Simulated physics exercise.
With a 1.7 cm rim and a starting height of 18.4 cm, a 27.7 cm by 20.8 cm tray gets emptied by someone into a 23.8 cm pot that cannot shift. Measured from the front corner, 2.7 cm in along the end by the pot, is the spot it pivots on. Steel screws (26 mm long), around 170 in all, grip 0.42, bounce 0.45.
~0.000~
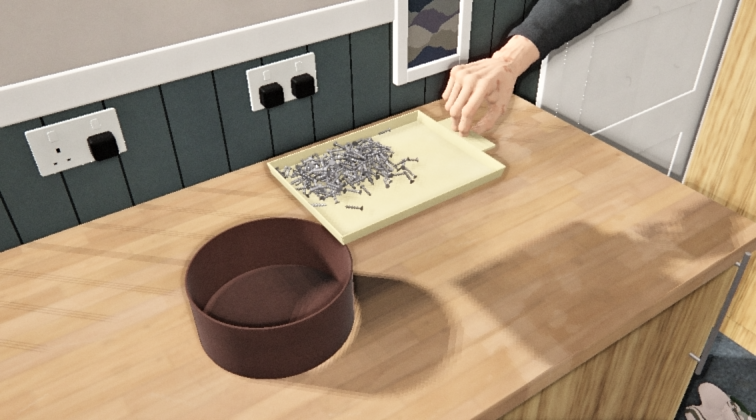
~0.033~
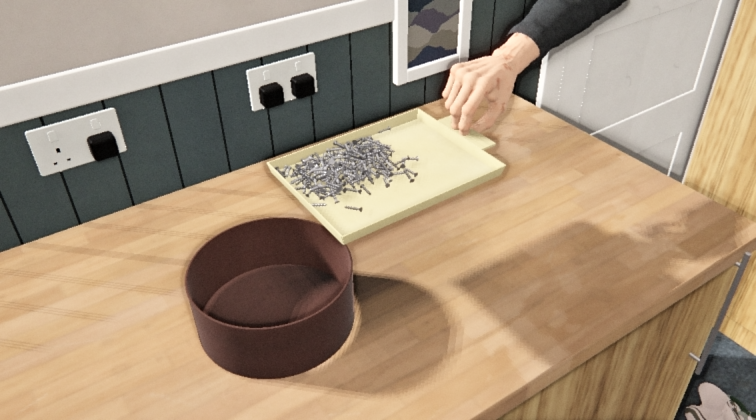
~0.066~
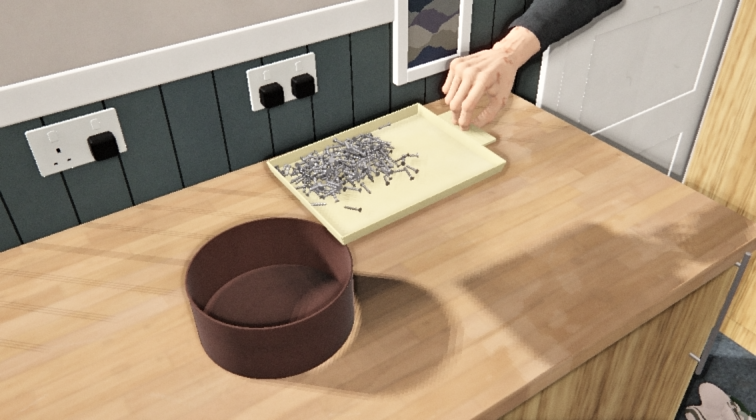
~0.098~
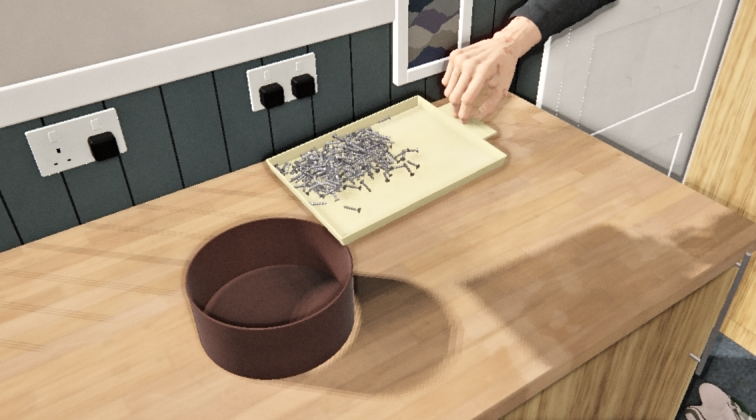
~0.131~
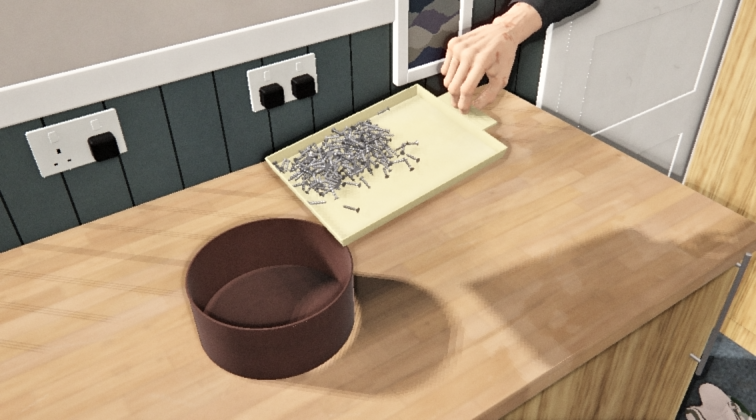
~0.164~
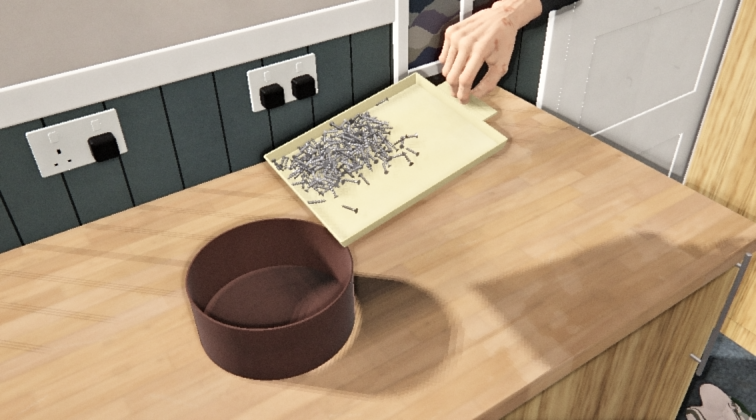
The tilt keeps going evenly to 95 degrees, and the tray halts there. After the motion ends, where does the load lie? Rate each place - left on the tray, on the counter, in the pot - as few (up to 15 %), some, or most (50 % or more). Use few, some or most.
Tray: Few; counter: Some; pot: Most.
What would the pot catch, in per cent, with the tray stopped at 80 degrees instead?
Result: Close to 70 %.
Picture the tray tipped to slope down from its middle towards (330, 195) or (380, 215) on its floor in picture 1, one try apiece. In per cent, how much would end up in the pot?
I'd put it at about 95 per cent for the first tilt and about 10 per cent for the second.
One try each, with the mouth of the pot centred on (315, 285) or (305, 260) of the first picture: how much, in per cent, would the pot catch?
I'd say close to 100 percent for the first spot and 80 percent for the second.
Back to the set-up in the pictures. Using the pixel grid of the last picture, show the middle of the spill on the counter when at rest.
It comes to rest with its centre close to (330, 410).
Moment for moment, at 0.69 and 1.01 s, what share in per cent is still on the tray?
Sequence: 50; 0.
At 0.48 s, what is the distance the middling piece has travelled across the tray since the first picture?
Displacement on the tray: Roughly 5 cm.
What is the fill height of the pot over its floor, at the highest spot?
My guess is around 2.5 centimetres.
After 0.48 s, tilt 54 degrees; the tray holds 100 %, the pot 0 %.
After 0.69 s, tilt 81 degrees; the tray holds 50 %, the pot 10 %.
After 1.01 s, tilt 95 degrees; the tray holds 0 %, the pot 70 %.
In the end, at 1.9 s, tray 0 %, counter 30 %, pot 70 %.
